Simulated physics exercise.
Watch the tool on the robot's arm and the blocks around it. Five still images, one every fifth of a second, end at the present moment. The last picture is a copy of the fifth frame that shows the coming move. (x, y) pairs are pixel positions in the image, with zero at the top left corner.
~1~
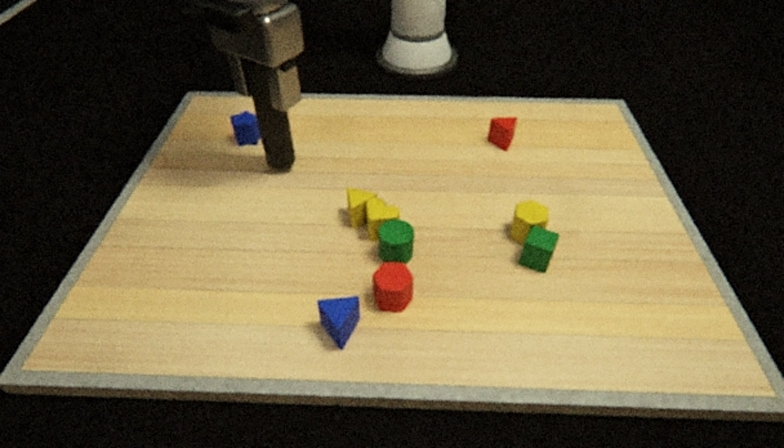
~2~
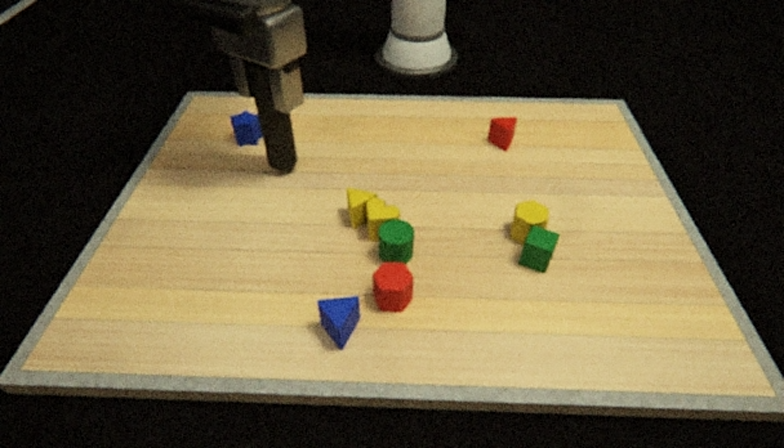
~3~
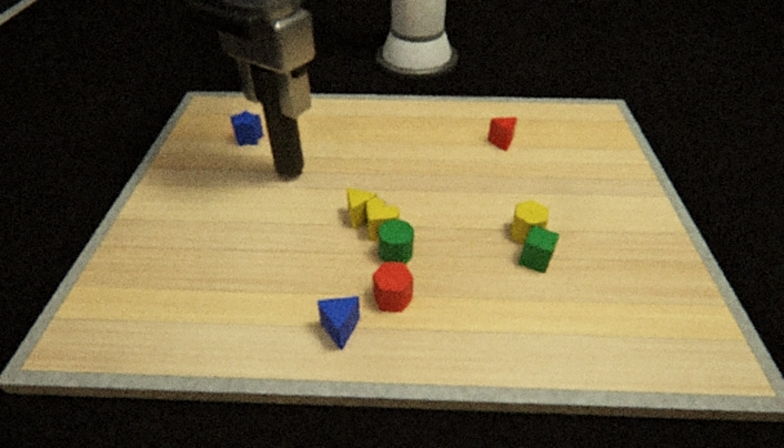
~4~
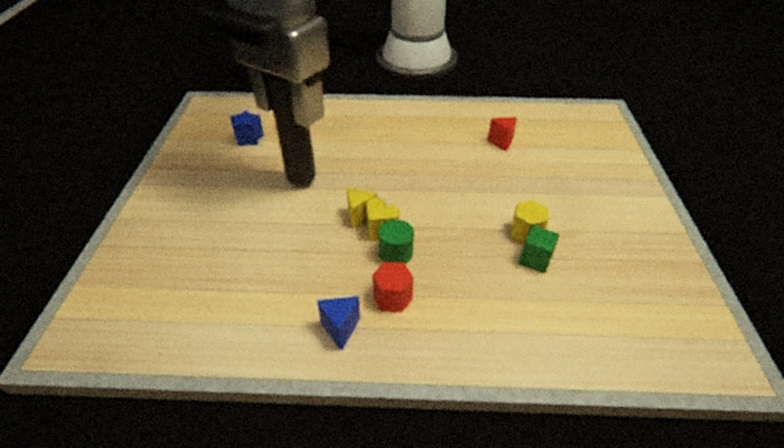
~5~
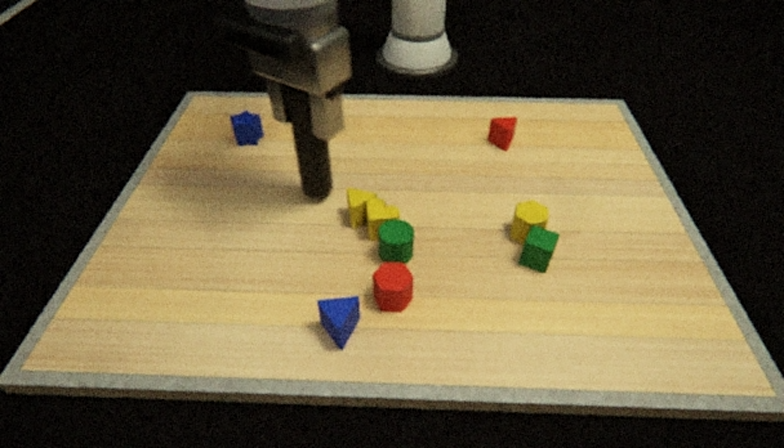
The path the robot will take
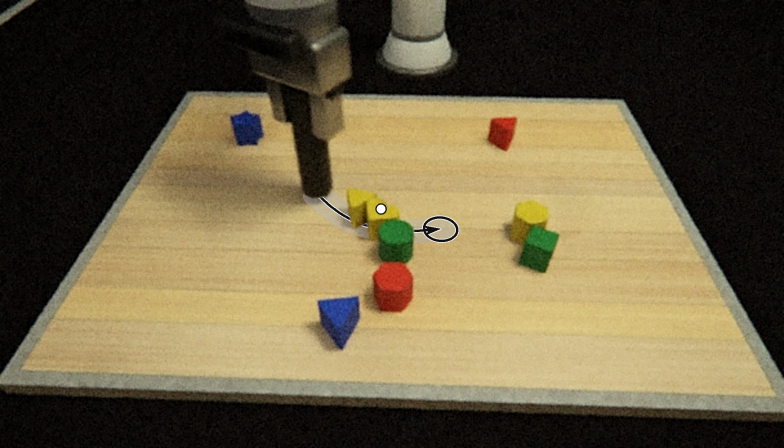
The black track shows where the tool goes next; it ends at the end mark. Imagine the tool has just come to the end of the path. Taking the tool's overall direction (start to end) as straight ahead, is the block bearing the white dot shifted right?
It seems not.
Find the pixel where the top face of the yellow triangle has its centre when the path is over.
Final place: (394, 189).
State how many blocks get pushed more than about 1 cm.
Expect two.
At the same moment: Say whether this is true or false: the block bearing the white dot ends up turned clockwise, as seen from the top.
Verdict: True.
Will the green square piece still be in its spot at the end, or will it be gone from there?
At the moment the path ends, the green square piece still stands where it did.
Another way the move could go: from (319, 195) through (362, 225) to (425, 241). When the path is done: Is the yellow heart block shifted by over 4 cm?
Going by the path, yes.
Drawn move, from (319, 195) via (348, 218) and (392, 230), ending at (441, 229); the dot is on the yellow heart block.
On the path given first. One third of the way, tool (349, 212); yellow triangle (374, 192); yellow heart block (387, 209), turned 20° clockwise.
Two thirds of the way, tool (393, 223); yellow triangle (393, 189), turned 60° anticlockwise; yellow heart block (424, 211), turned 15° clockwise; green circular block (397, 233).
At the end, tool (441, 222); yellow triangle (394, 189), turned 65° anticlockwise; yellow heart block (474, 213), turned 35° clockwise; red hexagon still; green circular block (398, 234); green square piece still.
